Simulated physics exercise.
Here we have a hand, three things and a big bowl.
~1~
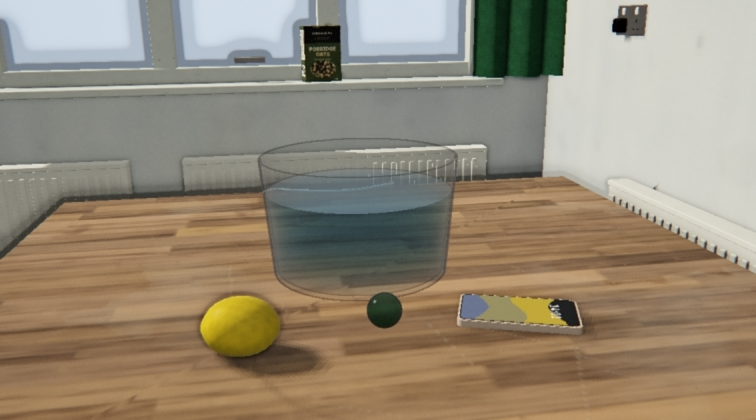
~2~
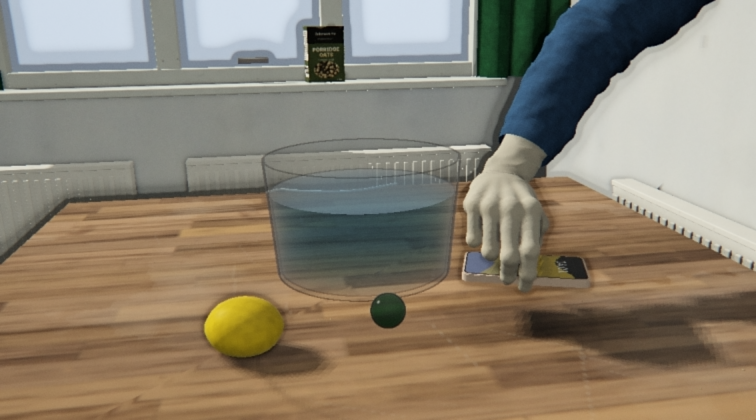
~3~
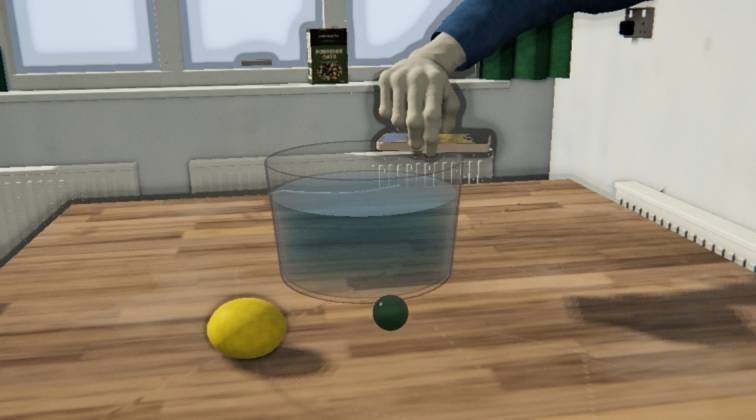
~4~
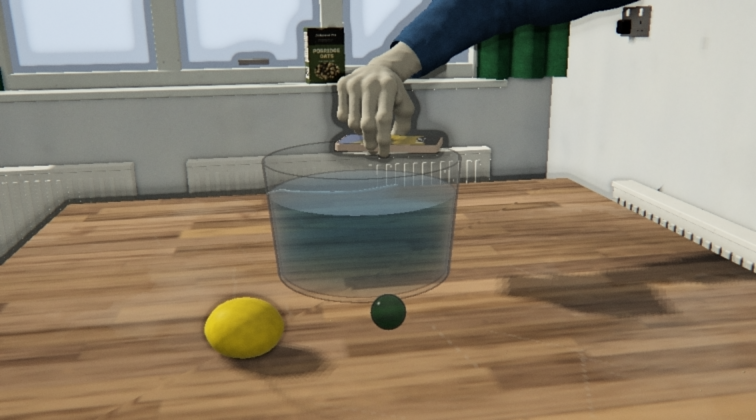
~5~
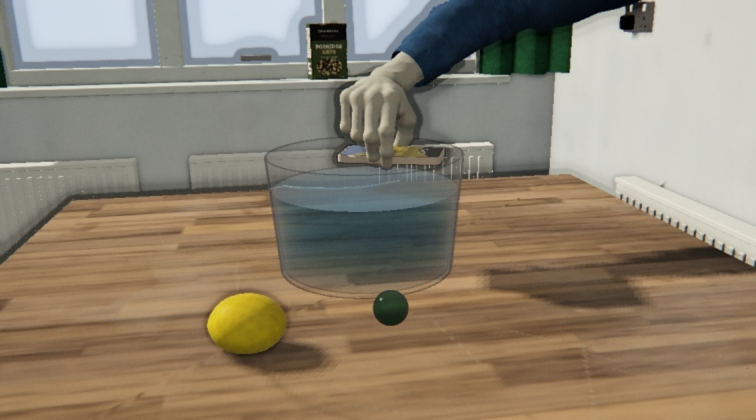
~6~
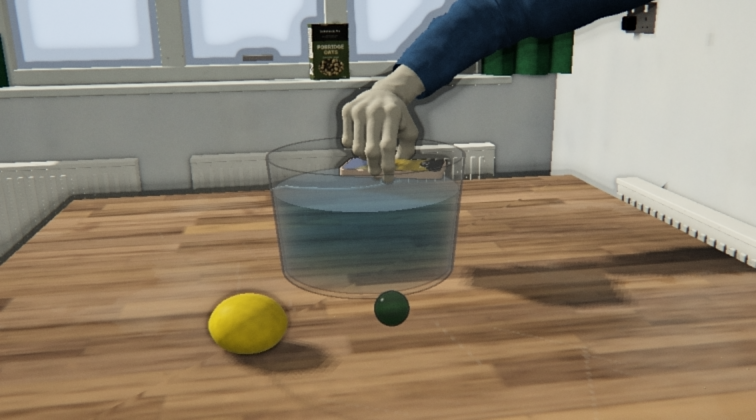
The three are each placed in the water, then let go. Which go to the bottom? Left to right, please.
Starting at the left, it rides the liquid, then it drops under, then it drops under.
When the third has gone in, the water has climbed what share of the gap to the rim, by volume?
About 12 percent.
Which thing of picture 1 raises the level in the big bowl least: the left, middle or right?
That would be the piece in the centre.
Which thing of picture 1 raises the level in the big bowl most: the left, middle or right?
It is the leftmost piece.
Soon after, the phone goes to the bottom.
Later, the glass marble goes to the bottom.
In the end, the lemon floats; afloat, lemon.
